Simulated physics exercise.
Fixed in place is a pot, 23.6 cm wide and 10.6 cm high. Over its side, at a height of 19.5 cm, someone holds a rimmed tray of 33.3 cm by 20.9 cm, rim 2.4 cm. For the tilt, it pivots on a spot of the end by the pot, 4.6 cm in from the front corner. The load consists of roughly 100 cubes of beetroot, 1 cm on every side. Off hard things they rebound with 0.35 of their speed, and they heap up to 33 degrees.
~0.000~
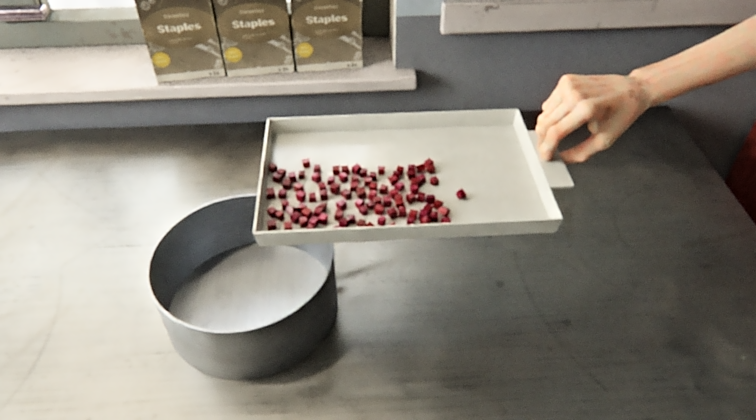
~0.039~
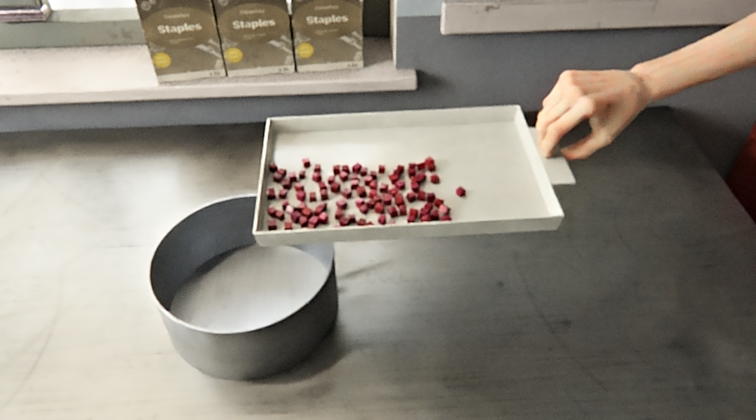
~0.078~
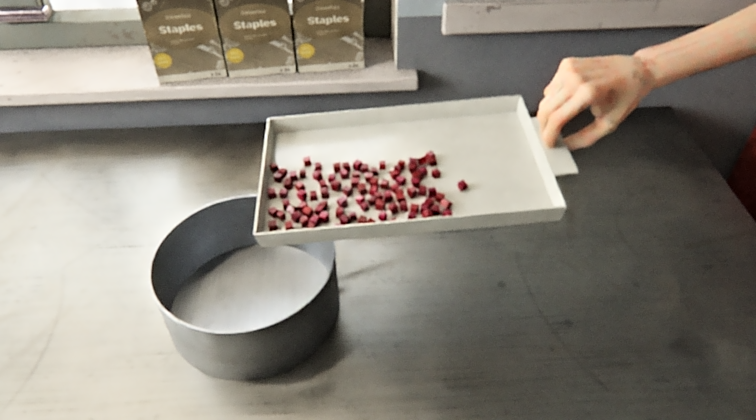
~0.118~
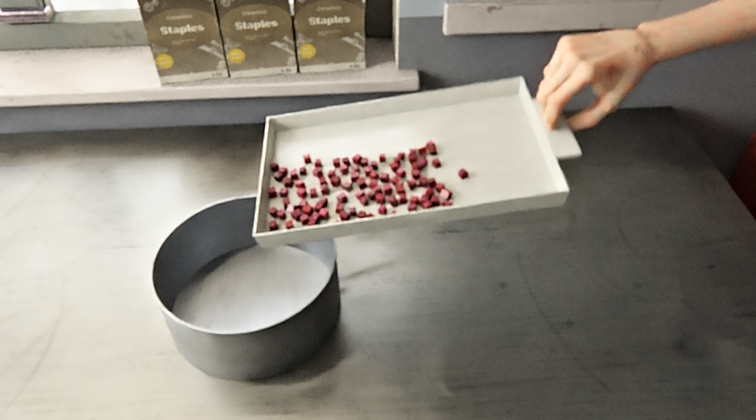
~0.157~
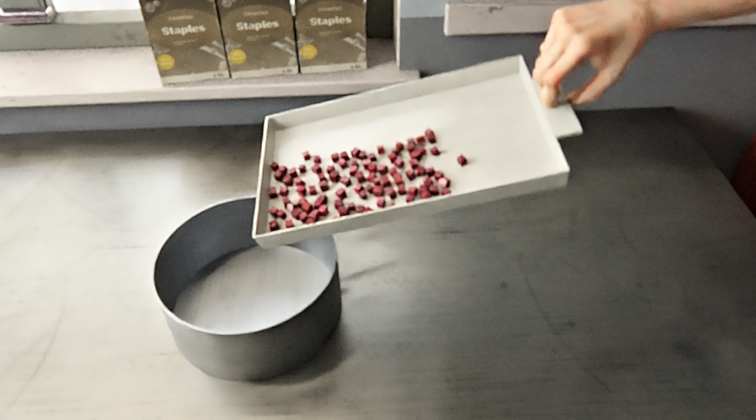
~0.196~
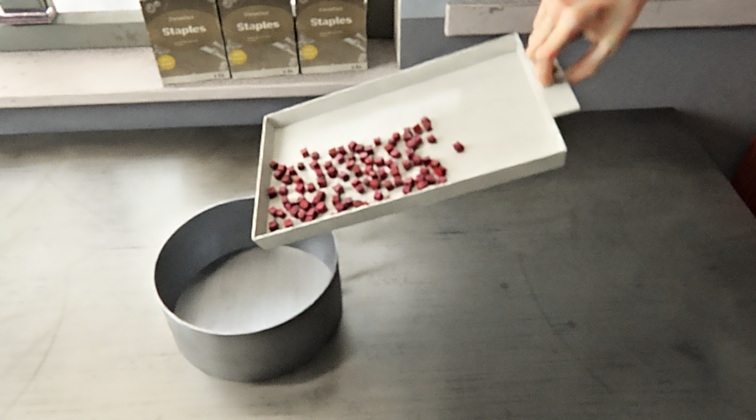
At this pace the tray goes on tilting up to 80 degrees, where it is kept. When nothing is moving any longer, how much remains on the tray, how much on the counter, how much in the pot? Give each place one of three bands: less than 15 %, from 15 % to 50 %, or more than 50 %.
Tray: Most likely a good portion ends up there; counter: Most likely a tiny share ends up there; pot: Most likely the lion's share ends up there.
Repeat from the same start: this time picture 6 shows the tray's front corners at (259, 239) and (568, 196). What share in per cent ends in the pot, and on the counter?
Pot 10, counter 5.
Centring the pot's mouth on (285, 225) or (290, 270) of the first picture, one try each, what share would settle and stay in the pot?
I'd say close to 20 percent for the first spot and 40 percent for the second.
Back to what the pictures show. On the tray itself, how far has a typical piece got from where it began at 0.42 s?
I'd say close to 2 centimetres.
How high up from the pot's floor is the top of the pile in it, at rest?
Measured height: Approx. 1.5 cm.
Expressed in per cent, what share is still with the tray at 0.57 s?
Estimate: Near 100 in a hundred.
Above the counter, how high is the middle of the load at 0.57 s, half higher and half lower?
Roughly 24 cm.
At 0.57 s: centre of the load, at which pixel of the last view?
(265, 196), roughly.
After 0.42 s, tilt 50 degrees; the tray holds 100 %, the pot 0 %.
Then, at 0.57 s, tilt 71 degrees; the tray holds 100 %, the pot 0 %.
After 0.84 s, tilt 80 degrees; the tray holds 35 %, the pot 55 %.
By 2.2 s all is still; tray 35 %, counter 0 %, pot 65 %.
